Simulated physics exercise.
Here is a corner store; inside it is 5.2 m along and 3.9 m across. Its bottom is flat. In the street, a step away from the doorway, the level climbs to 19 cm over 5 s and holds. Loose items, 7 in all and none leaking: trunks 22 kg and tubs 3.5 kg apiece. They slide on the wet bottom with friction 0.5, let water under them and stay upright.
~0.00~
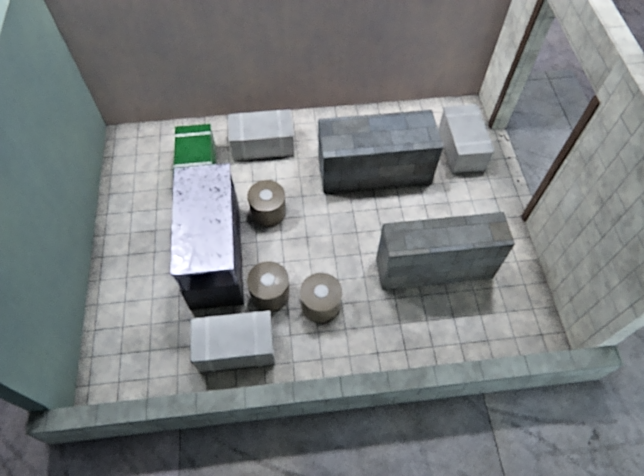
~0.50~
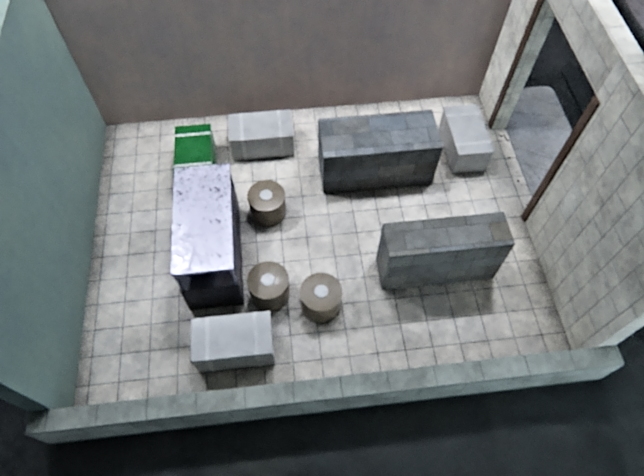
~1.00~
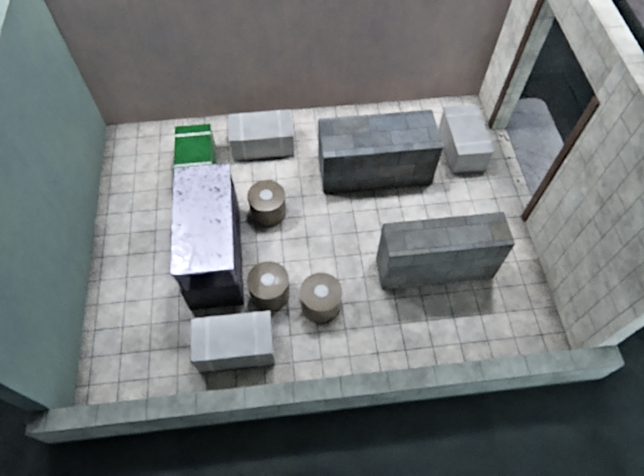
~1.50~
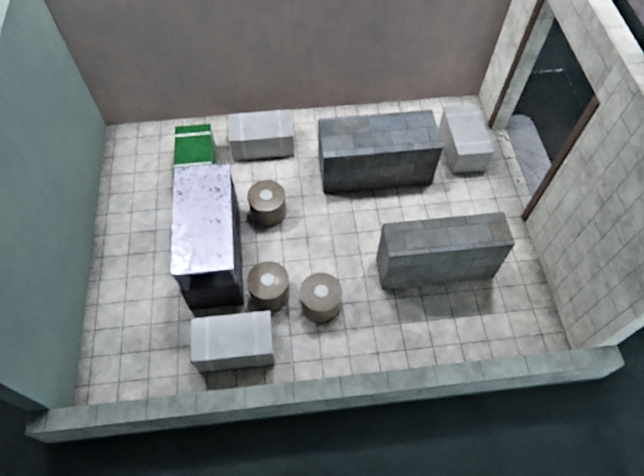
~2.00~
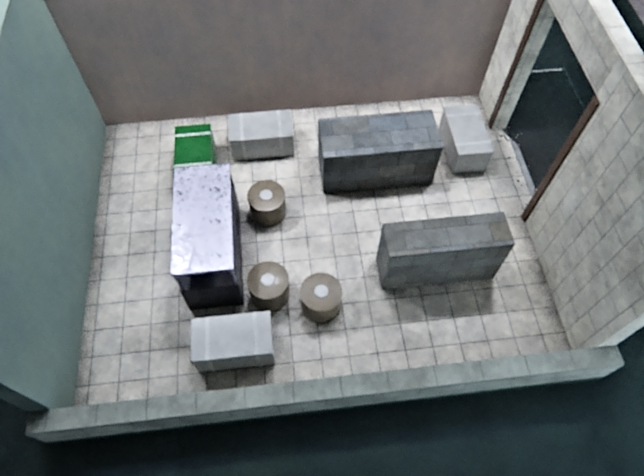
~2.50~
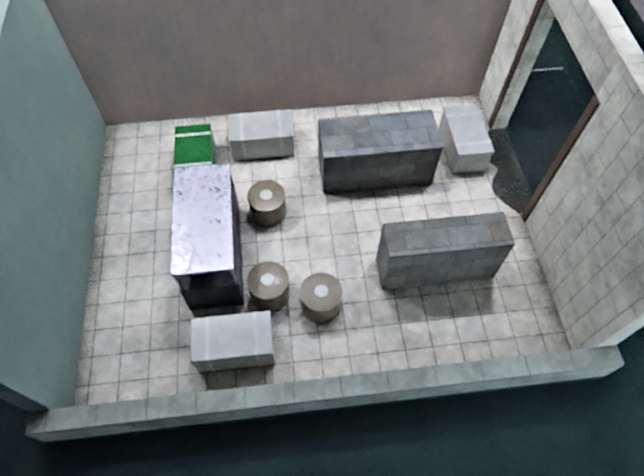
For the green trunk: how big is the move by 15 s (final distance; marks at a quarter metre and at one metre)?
The green trunk travels far.
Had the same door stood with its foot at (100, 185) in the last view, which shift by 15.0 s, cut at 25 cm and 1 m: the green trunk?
Then the green trunk gets carried off.
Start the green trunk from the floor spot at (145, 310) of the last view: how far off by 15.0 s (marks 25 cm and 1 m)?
It moves a short way.
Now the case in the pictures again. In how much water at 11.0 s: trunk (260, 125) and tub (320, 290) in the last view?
About 7 and 5 cm.
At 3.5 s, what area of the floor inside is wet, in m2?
About 1.0 m2.
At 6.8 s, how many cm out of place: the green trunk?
Roughly 0 cm by then.
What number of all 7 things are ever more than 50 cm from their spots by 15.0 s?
I count 7.
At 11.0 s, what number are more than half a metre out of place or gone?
By then 6.
After 3.5 s the green trunk is near (193, 149), 0.0 m from its start, aground; 0 afloat.
After 6.8 s the green trunk is near (193, 149), 0.0 m from its start, aground; 1 afloat.
After 11.0 s the green trunk is near (140, 156), 0.6 m from its start, afloat; 6 afloat.
After 15.0 s the green trunk is near (113, 311), 2.2 m from its start, afloat; 7 afloat.
